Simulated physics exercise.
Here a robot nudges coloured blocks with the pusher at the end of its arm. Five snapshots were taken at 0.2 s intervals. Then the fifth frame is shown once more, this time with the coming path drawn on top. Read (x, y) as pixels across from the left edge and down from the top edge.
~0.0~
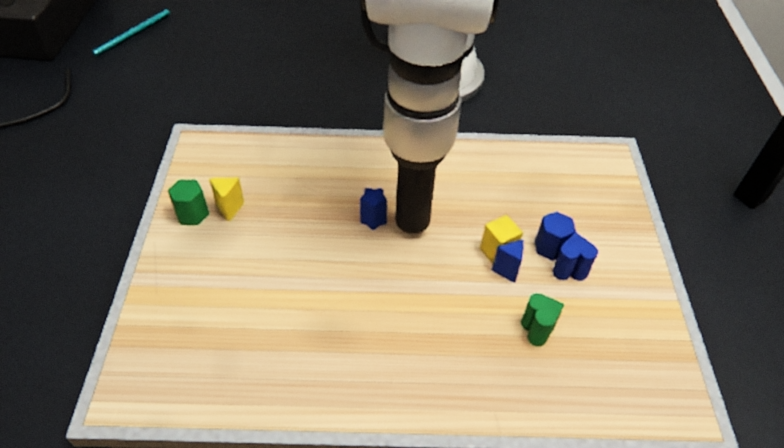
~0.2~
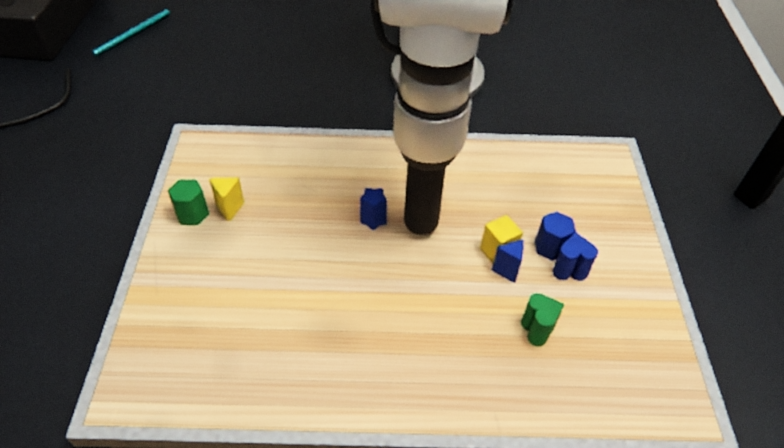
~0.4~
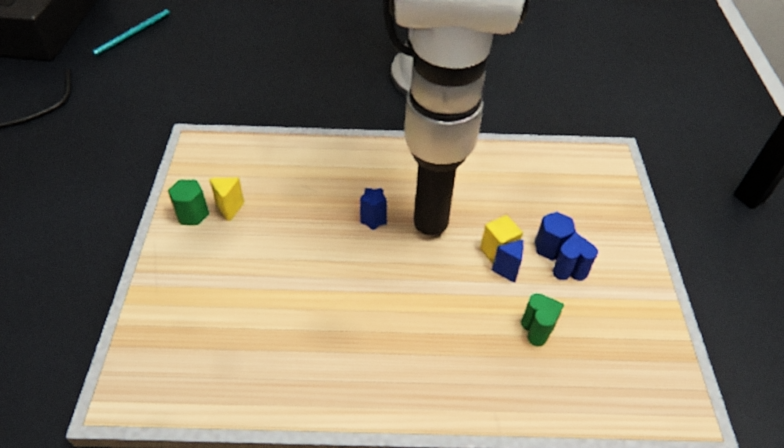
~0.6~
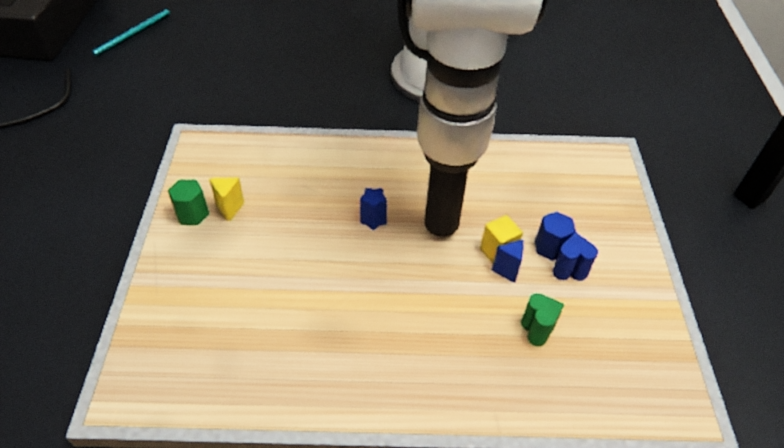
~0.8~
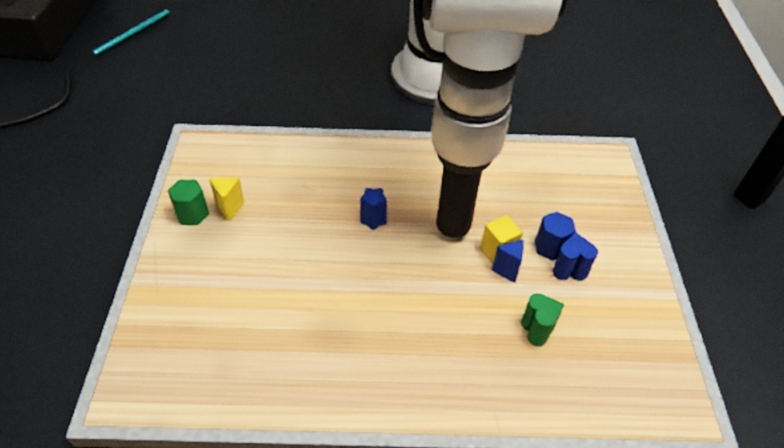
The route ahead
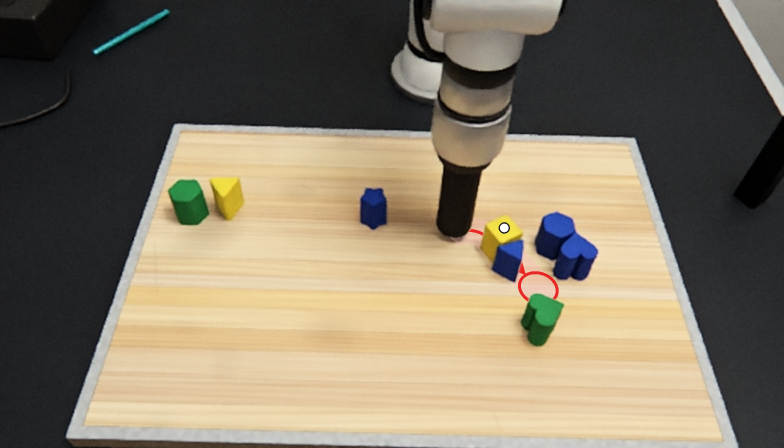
In this clip, a robot arm holding a dark pusher slides it a short way to the right across a wooden board, drawing closer to a yellow block beside several blue ones, while all the coloured blocks stay still.
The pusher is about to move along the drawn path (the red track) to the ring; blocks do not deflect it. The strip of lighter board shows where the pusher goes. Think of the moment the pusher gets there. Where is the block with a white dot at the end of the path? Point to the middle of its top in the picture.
In the picture, it is at (573, 288).
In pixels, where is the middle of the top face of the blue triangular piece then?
The middle of its upper face will lie at (583, 312).
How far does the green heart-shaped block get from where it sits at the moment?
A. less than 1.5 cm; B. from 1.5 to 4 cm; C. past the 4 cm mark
My pick is A.
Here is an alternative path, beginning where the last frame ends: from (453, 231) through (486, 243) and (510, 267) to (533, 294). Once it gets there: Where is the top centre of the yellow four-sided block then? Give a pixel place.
The answer is (575, 266).
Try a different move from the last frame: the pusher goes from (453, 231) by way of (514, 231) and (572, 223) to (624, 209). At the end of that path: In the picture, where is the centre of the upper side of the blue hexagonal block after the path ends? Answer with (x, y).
I'd say the blue hexagonal block ends with its top centre at (591, 226).
Drawn move, from (453, 231) through (488, 237) and (512, 262) to (538, 288); the dot is on the yellow four-sided block.
On the path given first. One third of the way, pusher (489, 231); yellow four-sided block (514, 235); blue triangular piece (520, 254).
Two thirds of the way, pusher (515, 257); yellow four-sided block (542, 263); blue triangular piece (546, 283).
At the end, pusher (540, 282); yellow four-sided block (573, 288); blue triangular piece (583, 312); green heart-shaped block still; blue heart-shaped block still.
